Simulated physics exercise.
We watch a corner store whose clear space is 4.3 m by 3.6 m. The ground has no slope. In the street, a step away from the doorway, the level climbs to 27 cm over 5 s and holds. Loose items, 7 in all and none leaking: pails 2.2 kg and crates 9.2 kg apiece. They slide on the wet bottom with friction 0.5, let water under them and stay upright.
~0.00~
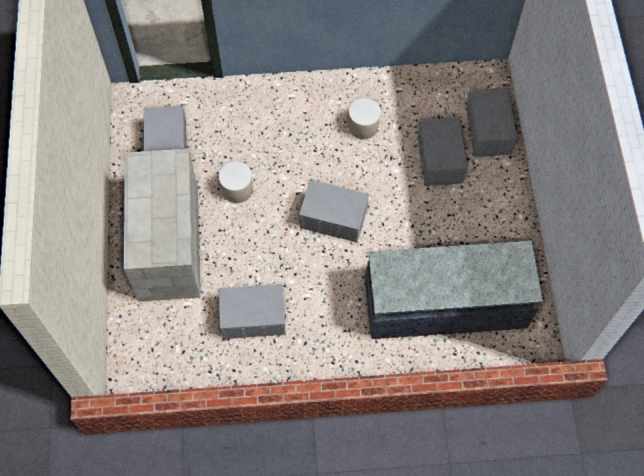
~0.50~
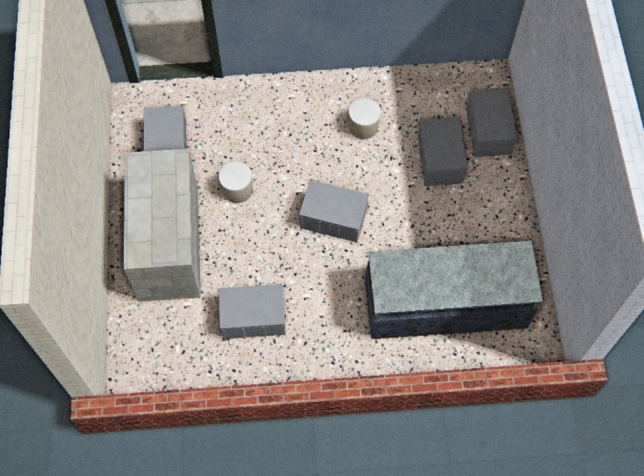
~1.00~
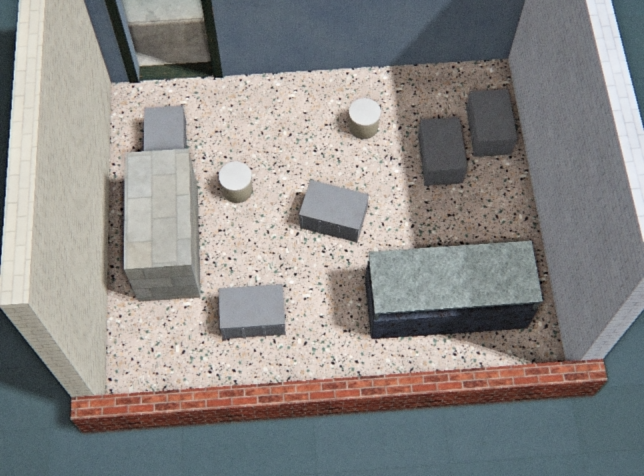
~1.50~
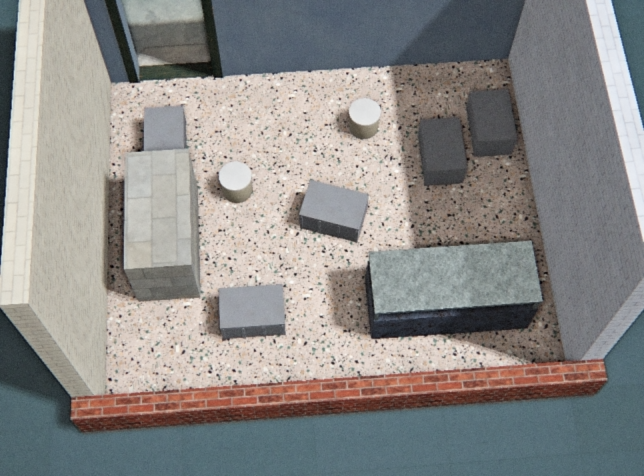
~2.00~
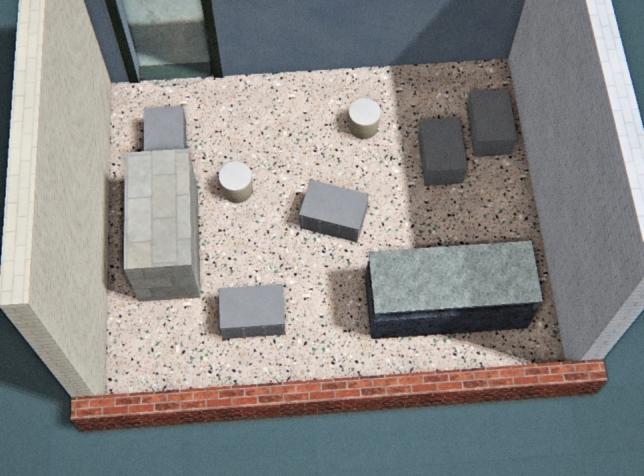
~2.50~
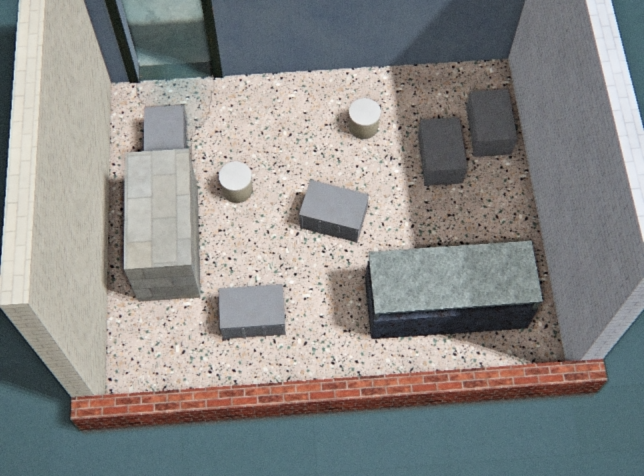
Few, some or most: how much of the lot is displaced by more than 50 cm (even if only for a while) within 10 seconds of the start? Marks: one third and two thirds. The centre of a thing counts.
It is between one and two thirds.
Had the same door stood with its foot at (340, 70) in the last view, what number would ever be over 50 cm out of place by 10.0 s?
In that case 6 of them.
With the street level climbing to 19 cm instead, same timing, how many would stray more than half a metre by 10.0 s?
In that case 3 of them.
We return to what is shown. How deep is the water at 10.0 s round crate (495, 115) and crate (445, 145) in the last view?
About 4 and 6 cm.
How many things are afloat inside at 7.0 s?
3 of them.
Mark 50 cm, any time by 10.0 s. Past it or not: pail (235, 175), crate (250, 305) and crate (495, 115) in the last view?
In that order: Past it, less, less.
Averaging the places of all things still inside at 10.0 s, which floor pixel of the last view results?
Near (435, 212).
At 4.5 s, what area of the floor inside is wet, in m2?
Some 4.5 m2.
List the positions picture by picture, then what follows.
A pail at (235, 176) rests on the ground; a crate at (334, 204), on the bottom; 0.0 m2 under water; 0 of 7 have shifted, in the first picture.
A pail at (235, 176) rests on the ground; a crate at (334, 204) rests on the ground; 0.0 m2 under water; 0 of 7 have shifted, in the second picture.
A pail at (235, 176), on the bottom; a crate at (334, 204) rests on the ground; water covers 0.0 m2; 0 of 7 have shifted, in the third picture.
A pail at (235, 176), on the bottom; a crate at (334, 204) rests on the ground; 0.0 m2 under water; 0 of 7 have shifted, in the fourth picture.
A pail at (235, 176), on the bottom; a crate at (334, 204) rests on the ground; water covers 0.0 m2; 0 of 7 have shifted, in the fifth picture.
A pail at (235, 176) rests on the ground; a crate at (334, 204) rests on the ground; 0.4 m2 under water; 0 of 7 have shifted, in the sixth picture.
After 3.5 s 0 of 7 are over 50 cm from their spots; 0 afloat.
After 4.5 s 1 of 7 are over 50 cm from their spots; 1 afloat.
After 7.0 s 3 of 7 are over 50 cm from their spots; 3 afloat.
After 10.0 s 3 of 7 are over 50 cm from their spots, and 3 have been at some point; 4 afloat.
